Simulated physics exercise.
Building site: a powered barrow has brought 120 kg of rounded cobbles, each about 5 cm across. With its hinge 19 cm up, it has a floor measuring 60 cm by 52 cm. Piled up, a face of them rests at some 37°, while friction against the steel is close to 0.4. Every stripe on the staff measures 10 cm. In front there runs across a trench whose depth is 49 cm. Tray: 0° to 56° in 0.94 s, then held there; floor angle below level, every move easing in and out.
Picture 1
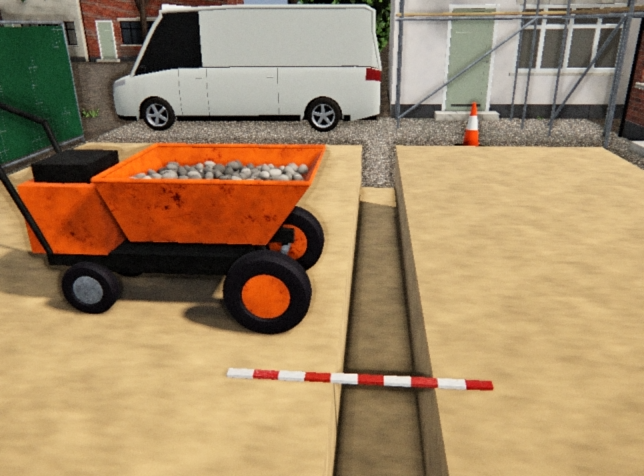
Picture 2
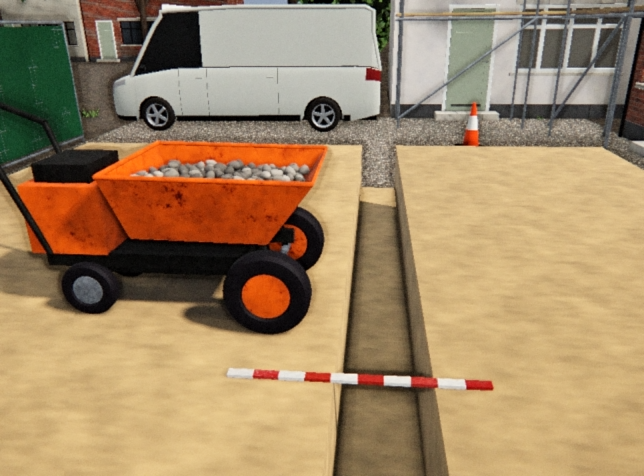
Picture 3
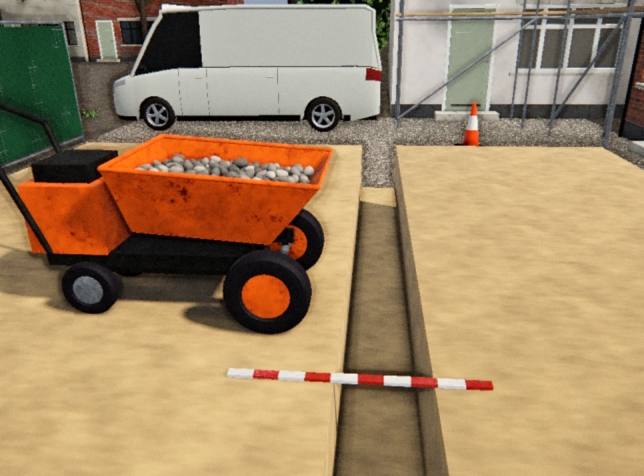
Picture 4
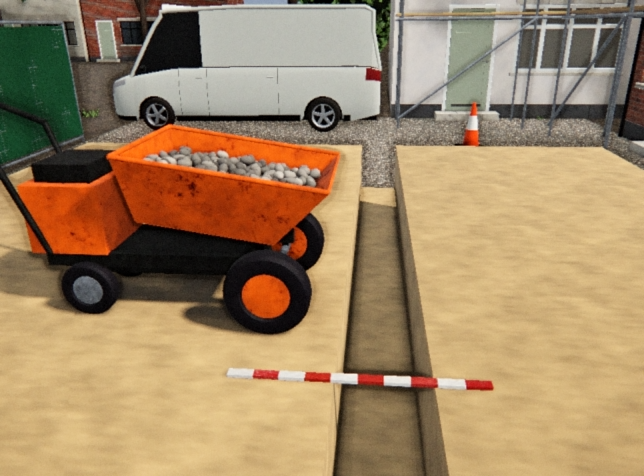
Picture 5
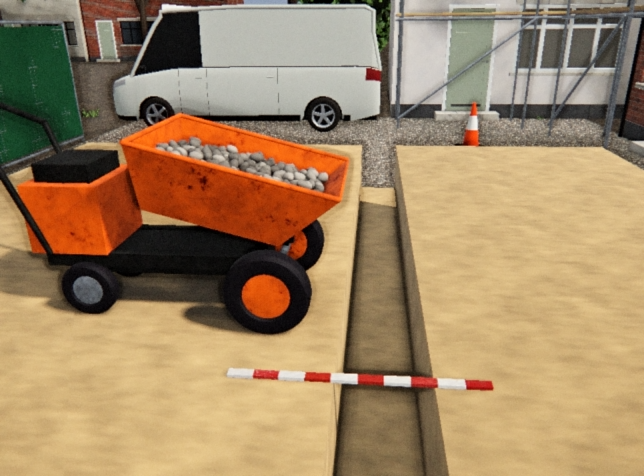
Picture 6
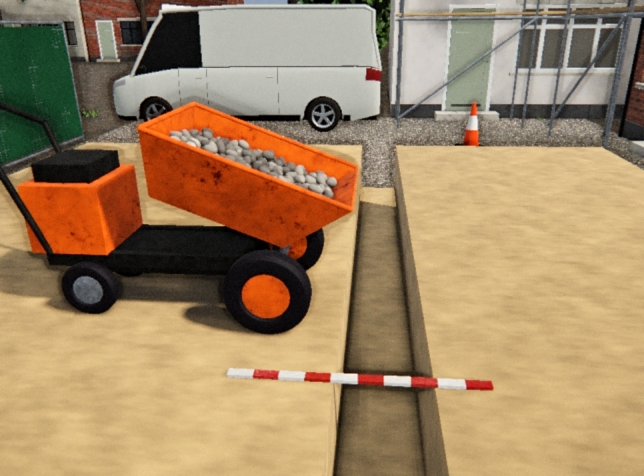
A white van stood parked behind a small orange motorized barrow loaded with grey stones, and the barrow's tray slowly tilted, its back end rising and its front lip dipping toward the right.
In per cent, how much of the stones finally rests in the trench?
Roughly 25 per cent of them.
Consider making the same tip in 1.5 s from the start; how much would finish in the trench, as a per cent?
Something close to 30 per cent.
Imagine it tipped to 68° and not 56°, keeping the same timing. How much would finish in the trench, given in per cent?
With that change, near 55 per cent.
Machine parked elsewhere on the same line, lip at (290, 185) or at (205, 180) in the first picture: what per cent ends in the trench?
Roughly 40 percent for the first, and 35 percent for the second.
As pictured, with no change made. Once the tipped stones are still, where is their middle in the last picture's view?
Somewhere near pixel (412, 373).
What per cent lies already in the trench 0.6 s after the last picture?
Roughly 5 percent of the load.
Then, 0.3 s after the last picture the floor is at 47°, 100 % in the tray; the foremost stones are at (362, 225).
Then, 0.6 s after the last picture the floor is at 56°, 95 % in the tray, 5 % in the trench; the foremost stones are at (424, 254).
Then, 1.0 s after the last picture the floor is at 56°, 69 % in the tray, 11 % in the trench, 20 % past the trench; the foremost stones are at (495, 286).
Then, 2.9 s after the last picture the floor is at 56°, 51 % in the tray, 25 % in the trench, 24 % past the trench; the foremost stones are at (578, 288).
